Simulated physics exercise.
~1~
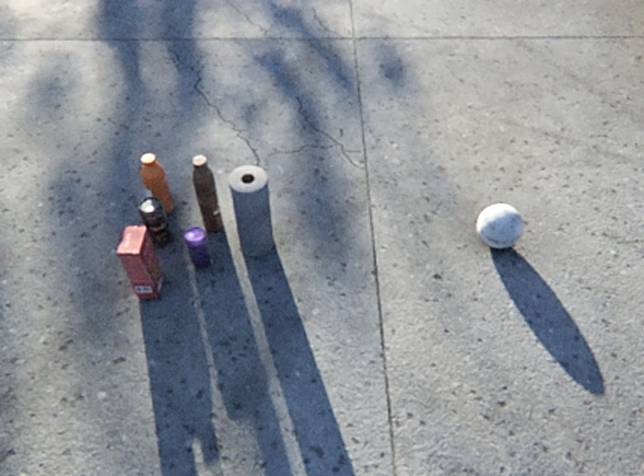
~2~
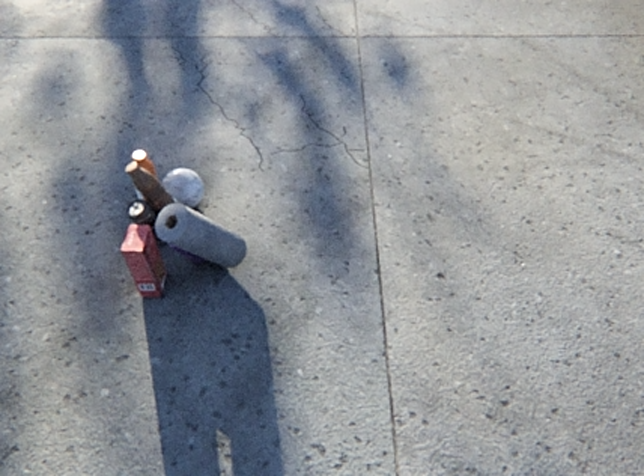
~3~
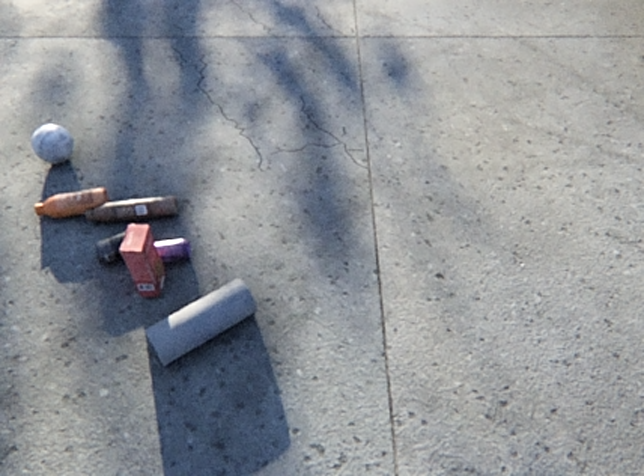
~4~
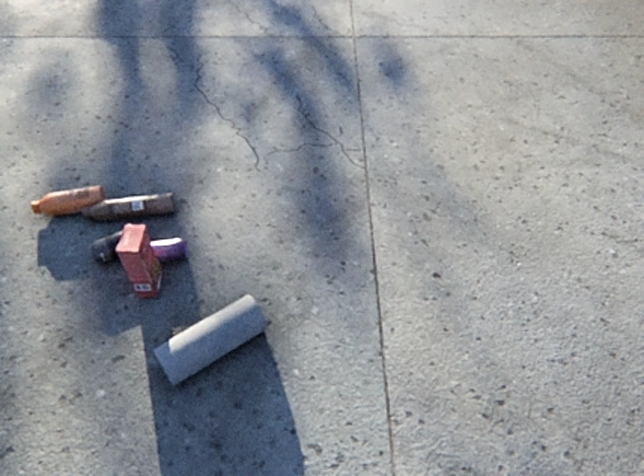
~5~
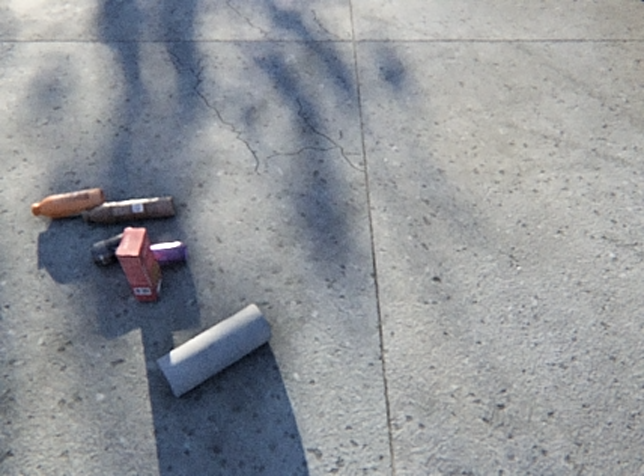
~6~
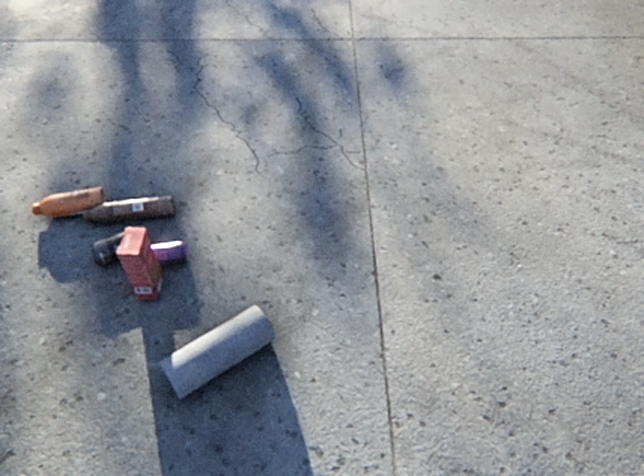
A white ball rolled in from the right across the pavement and struck a cluster of bottles, cans and a grey roll, knocking them over before leaving on the left, while the red carton stayed standing among the toppled items at the end.
